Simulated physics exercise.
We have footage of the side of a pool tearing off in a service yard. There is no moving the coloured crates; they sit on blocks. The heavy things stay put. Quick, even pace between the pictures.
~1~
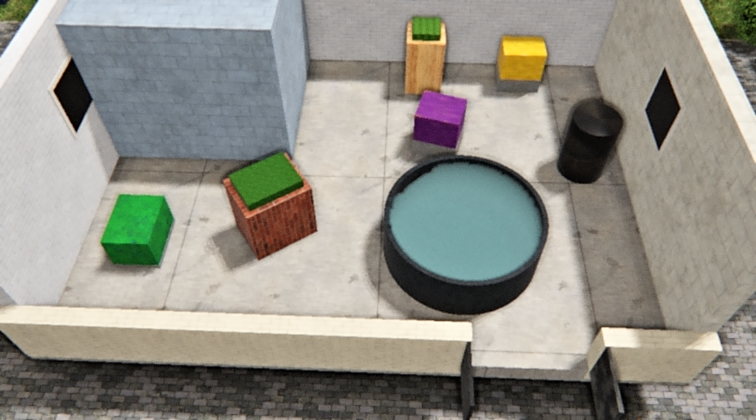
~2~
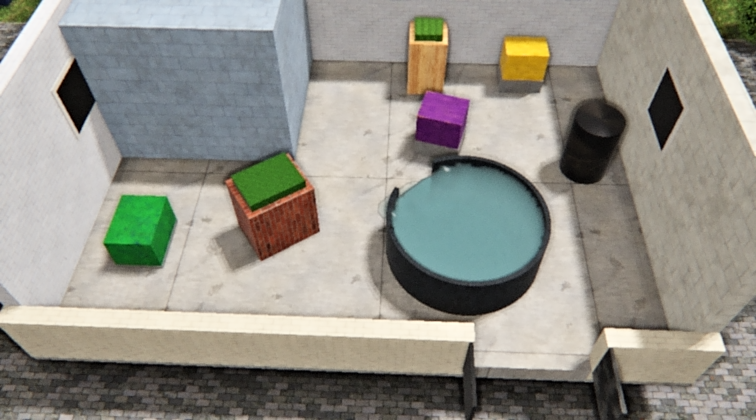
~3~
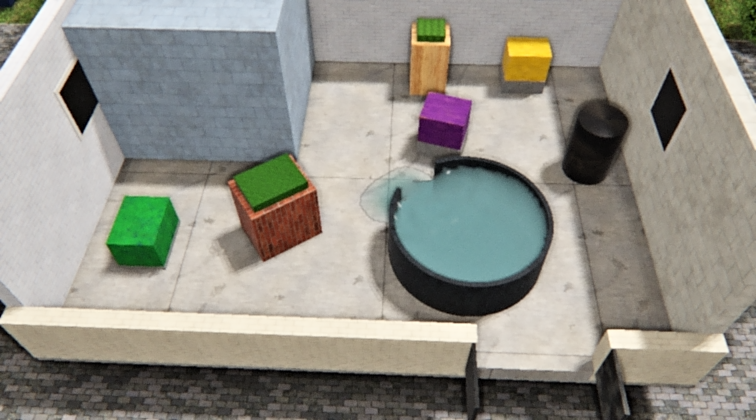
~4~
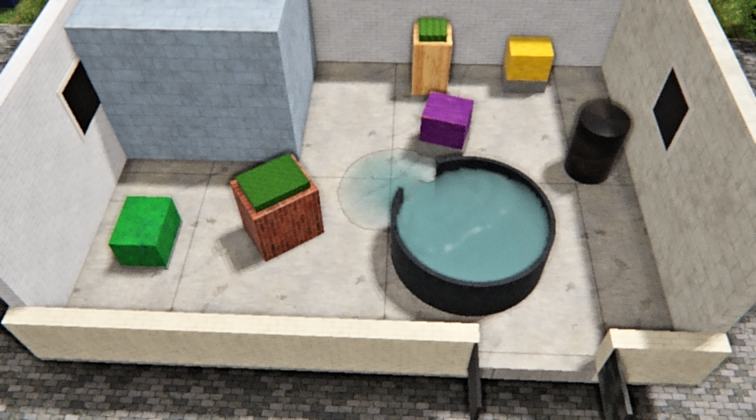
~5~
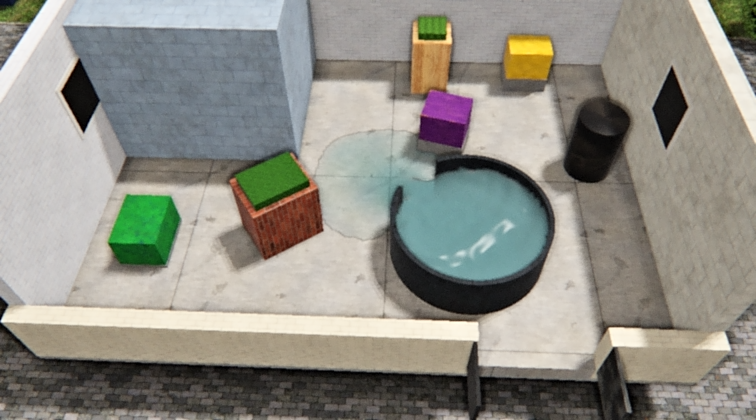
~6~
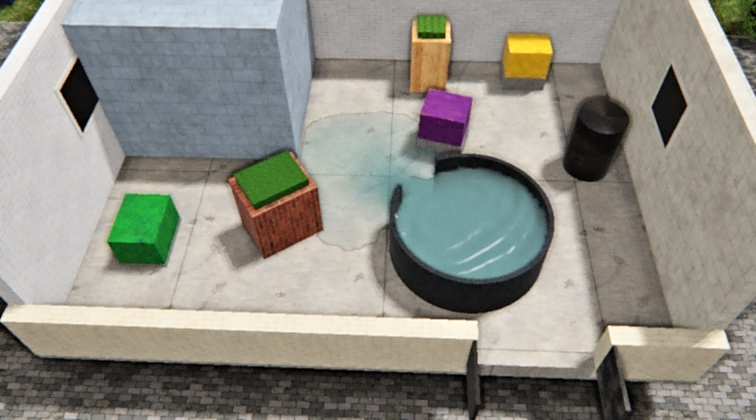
Water pours through a gap in the far left side of a round dark pool and spreads in a thin, widening sheet across the pale paving toward the blue-grey block, while ripples streak the pool's surface. The walled yard is seen from above, the view almost steady. Green, purple and yellow crates, two grass-topped planters and a black barrel stay put.
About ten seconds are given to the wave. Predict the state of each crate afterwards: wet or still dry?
Afterwards, the green crate is wet; the purple crate is still dry; the yellow crate is still dry.
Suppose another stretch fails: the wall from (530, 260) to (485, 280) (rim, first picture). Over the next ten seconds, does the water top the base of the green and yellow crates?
The green crate is untouched and the yellow crate is untouched.
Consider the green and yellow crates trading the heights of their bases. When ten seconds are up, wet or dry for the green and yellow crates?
Summary: Green crate is left untouched, yellow crate is inundated.
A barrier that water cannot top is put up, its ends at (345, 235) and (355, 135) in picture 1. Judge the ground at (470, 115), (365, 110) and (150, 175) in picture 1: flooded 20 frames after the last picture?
As listed: Flooded, flooded, free of water.
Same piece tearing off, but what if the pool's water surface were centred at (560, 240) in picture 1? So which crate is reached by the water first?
That would be the purple crate.
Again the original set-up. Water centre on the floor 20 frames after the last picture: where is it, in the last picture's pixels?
Near pixel (390, 177).
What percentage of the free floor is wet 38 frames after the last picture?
Around 75 percent, give or take.
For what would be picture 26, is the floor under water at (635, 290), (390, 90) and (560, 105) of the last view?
First spared, second inundated, third spared.
A moment on, water covers 25 % of the floor; the green crate not reached, the purple crate water round its plinth, the yellow crate not reached.
Next, water covers 35 % of the floor; the green crate not reached, the purple crate water round its plinth, the yellow crate not reached.
Then, water covers 45 % of the floor; the green crate water round its plinth, the purple crate water round its plinth, the yellow crate water round its plinth.
Later, water covers 75 % of the floor; the green crate water round its plinth, the purple crate water round its plinth, the yellow crate water round its plinth.
In the end, water covers 100 % of the floor; the green crate was topped, the purple crate stayed above the water, the yellow crate stayed above the water.
